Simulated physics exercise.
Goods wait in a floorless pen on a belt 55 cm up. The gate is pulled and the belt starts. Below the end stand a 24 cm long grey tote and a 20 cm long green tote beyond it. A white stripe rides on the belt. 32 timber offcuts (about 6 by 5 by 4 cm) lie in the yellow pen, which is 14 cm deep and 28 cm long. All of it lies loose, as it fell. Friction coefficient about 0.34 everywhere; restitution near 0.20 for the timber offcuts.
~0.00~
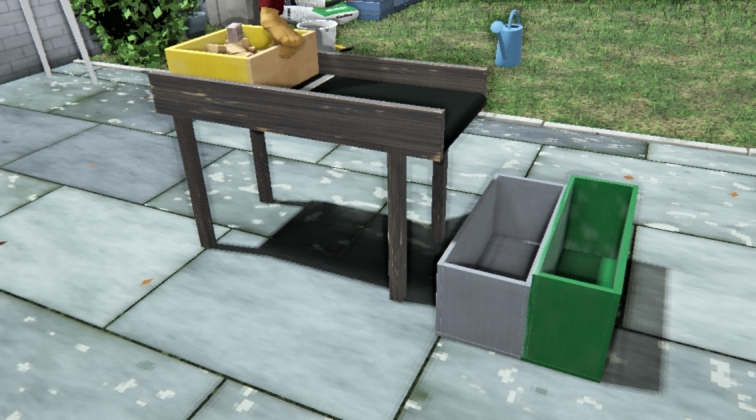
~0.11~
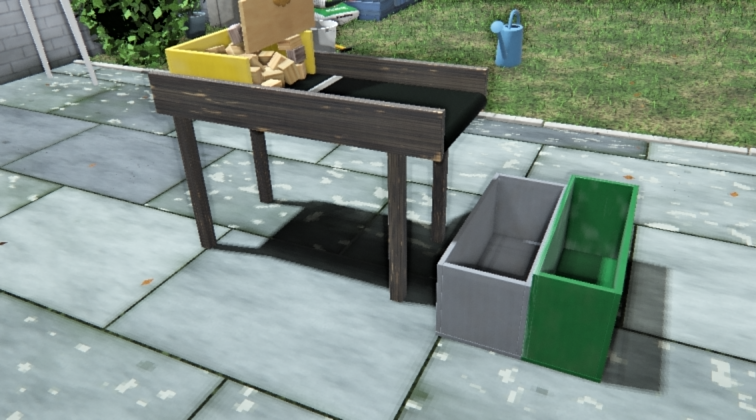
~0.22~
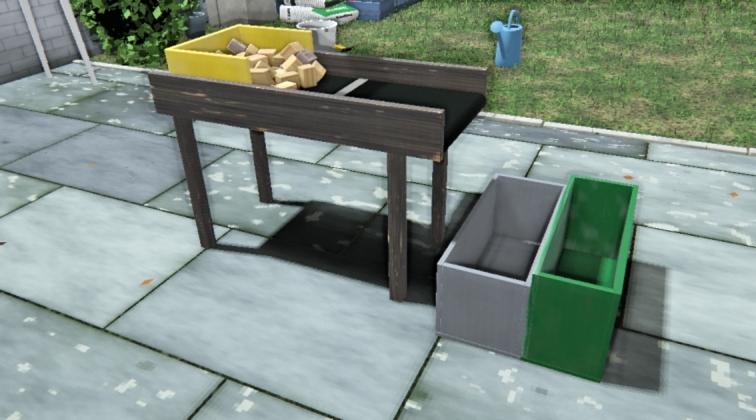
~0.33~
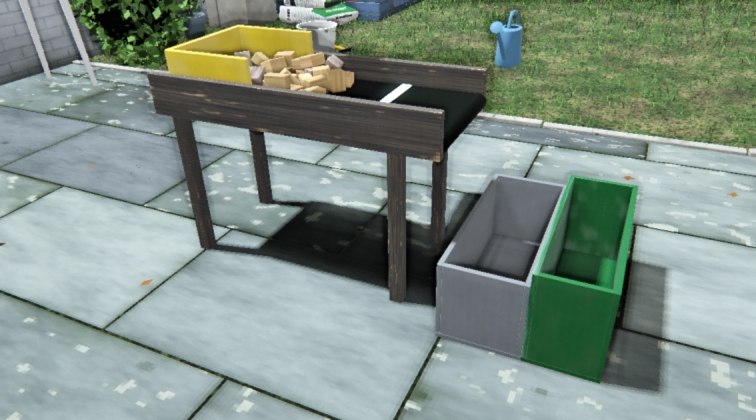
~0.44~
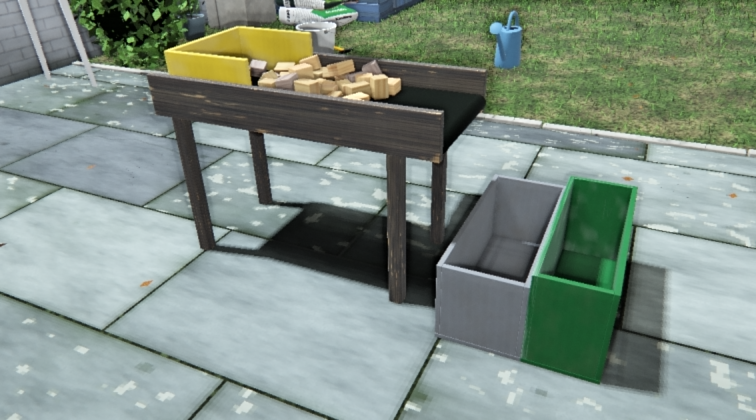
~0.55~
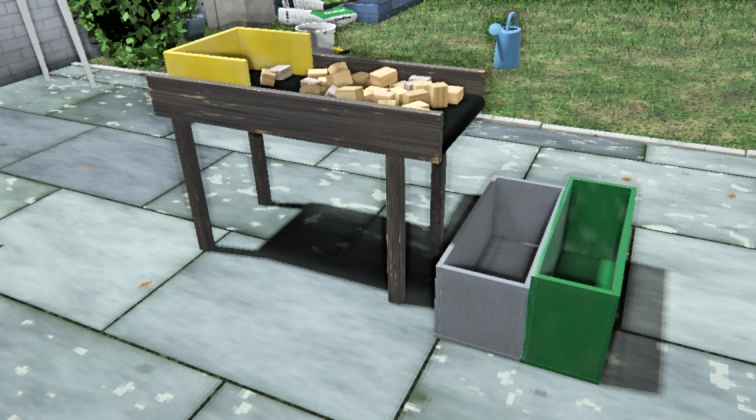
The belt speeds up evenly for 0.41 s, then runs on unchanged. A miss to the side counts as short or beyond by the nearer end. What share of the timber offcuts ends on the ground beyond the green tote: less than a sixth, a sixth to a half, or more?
In the end over half of them are on the ground beyond the green tote.
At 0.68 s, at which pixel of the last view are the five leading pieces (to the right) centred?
Near (526, 125).
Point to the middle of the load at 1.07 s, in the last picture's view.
At about (708, 319).
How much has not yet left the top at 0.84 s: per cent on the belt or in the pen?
Some 10 per cent.
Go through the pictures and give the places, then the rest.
In the first picture (we follow the rim corner now nearest the camera), yellow pen at (247, 58); grey tote at (525, 284); belt has run 0 cm; nothing out yet.
Yellow pen at (248, 58); belt has run 3 cm, in the second picture.
Yellow pen at (247, 58); belt has run 12 cm; 4 out, the lowest offcut at (285, 91), in the third picture.
Yellow pen at (247, 58); belt has run 28 cm; 16 out, the lowest offcut at (307, 75), in the fourth picture.
Yellow pen at (247, 60); belt has run 49 cm; 26 out, the lowest offcut at (391, 86), in the fifth picture.
Yellow pen at (246, 60); grey tote at (524, 285); belt has run 72 cm; 30 out, the lowest offcut at (379, 84), in the sixth picture.
After 0.68 s, 19 on the belt and 13 in the air.
After 0.84 s, 3 on the belt and 29 in the air.
After 1.07 s, 18 on the ground beyond the green tote and 14 in the air.
Final count (at 1.36 s), 32 on the ground beyond the green tote. Asked share, 32 of 32, 100 per cent.
